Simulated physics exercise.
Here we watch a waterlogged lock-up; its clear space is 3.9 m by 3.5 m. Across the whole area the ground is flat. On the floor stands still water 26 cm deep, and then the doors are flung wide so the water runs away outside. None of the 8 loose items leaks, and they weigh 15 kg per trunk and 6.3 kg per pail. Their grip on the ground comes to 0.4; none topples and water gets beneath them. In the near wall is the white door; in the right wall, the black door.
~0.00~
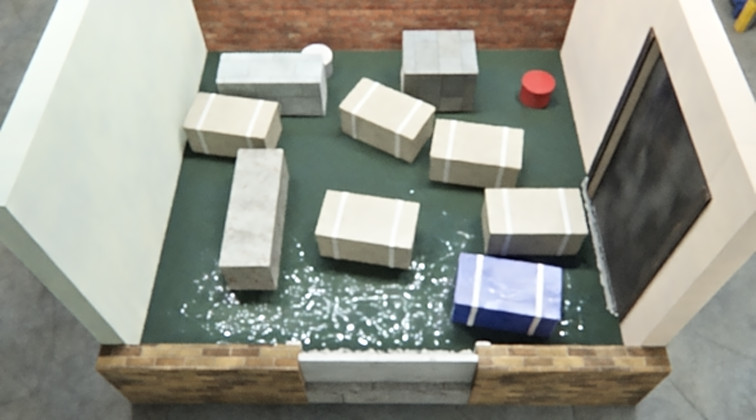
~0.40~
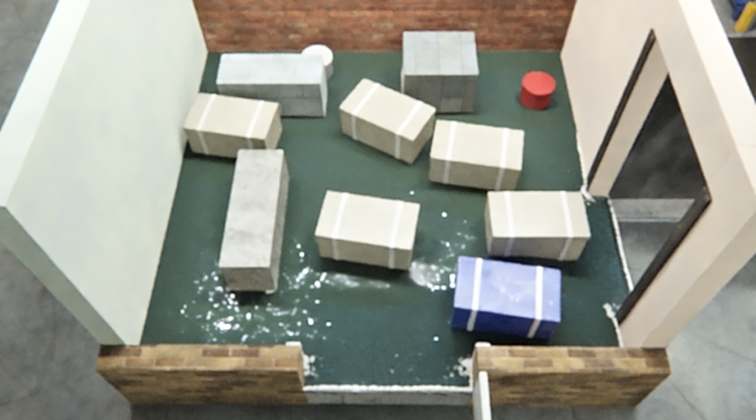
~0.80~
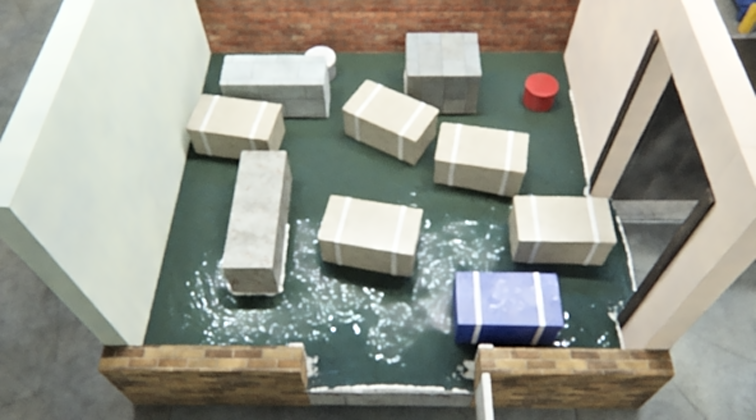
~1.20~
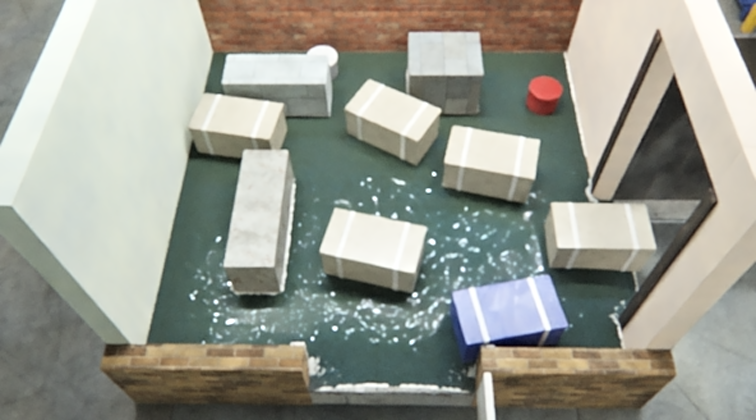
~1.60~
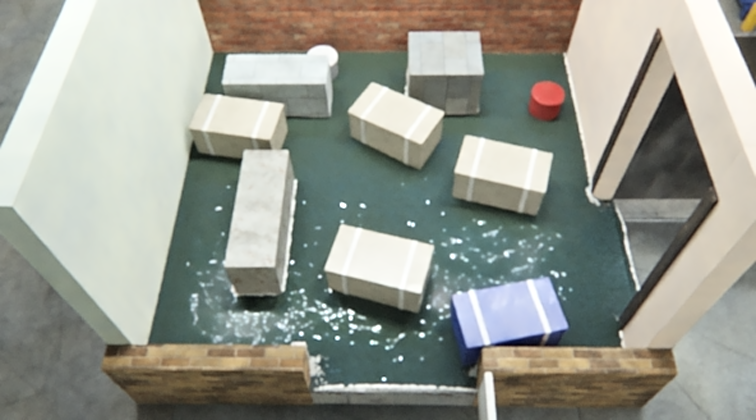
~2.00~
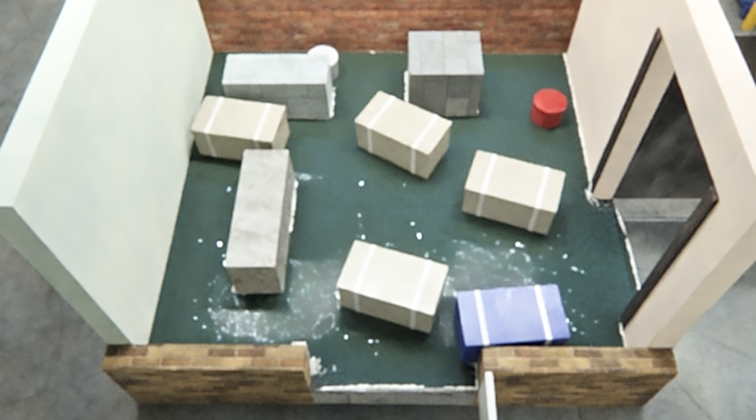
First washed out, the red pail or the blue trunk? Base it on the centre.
The red one goes first.
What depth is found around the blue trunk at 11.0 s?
Depth: About 6 cm.
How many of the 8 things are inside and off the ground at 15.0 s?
I'd say 1 of them.
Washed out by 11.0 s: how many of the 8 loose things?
My tally comes to 5.
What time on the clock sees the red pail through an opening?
Estimate: Close to 4.5 s.
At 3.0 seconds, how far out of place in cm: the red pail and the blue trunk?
60 and 20 cm or so by then.
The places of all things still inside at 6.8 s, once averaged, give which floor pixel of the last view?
Near (447, 260).
After 3.0 s the red pail is near (557, 136), 0.6 m from its start, afloat; the blue trunk is near (518, 316), 0.2 m from its start, afloat; 1 of 8 are out; 7 afloat.
After 6.8 s the red pail has gone out (at 4.4 s); the blue trunk is near (441, 362), 0.8 m from its start, afloat; 4 of 8 are out; 4 afloat.
After 11.0 s the red pail has gone out (at 4.4 s); the blue trunk is near (392, 368), 1.1 m from its start, afloat; 5 of 8 are out; 3 afloat.
After 15.0 s the red pail has gone out (at 4.4 s); the blue trunk is near (398, 368), 1.1 m from its start, aground; 6 of 8 are out; 1 afloat.
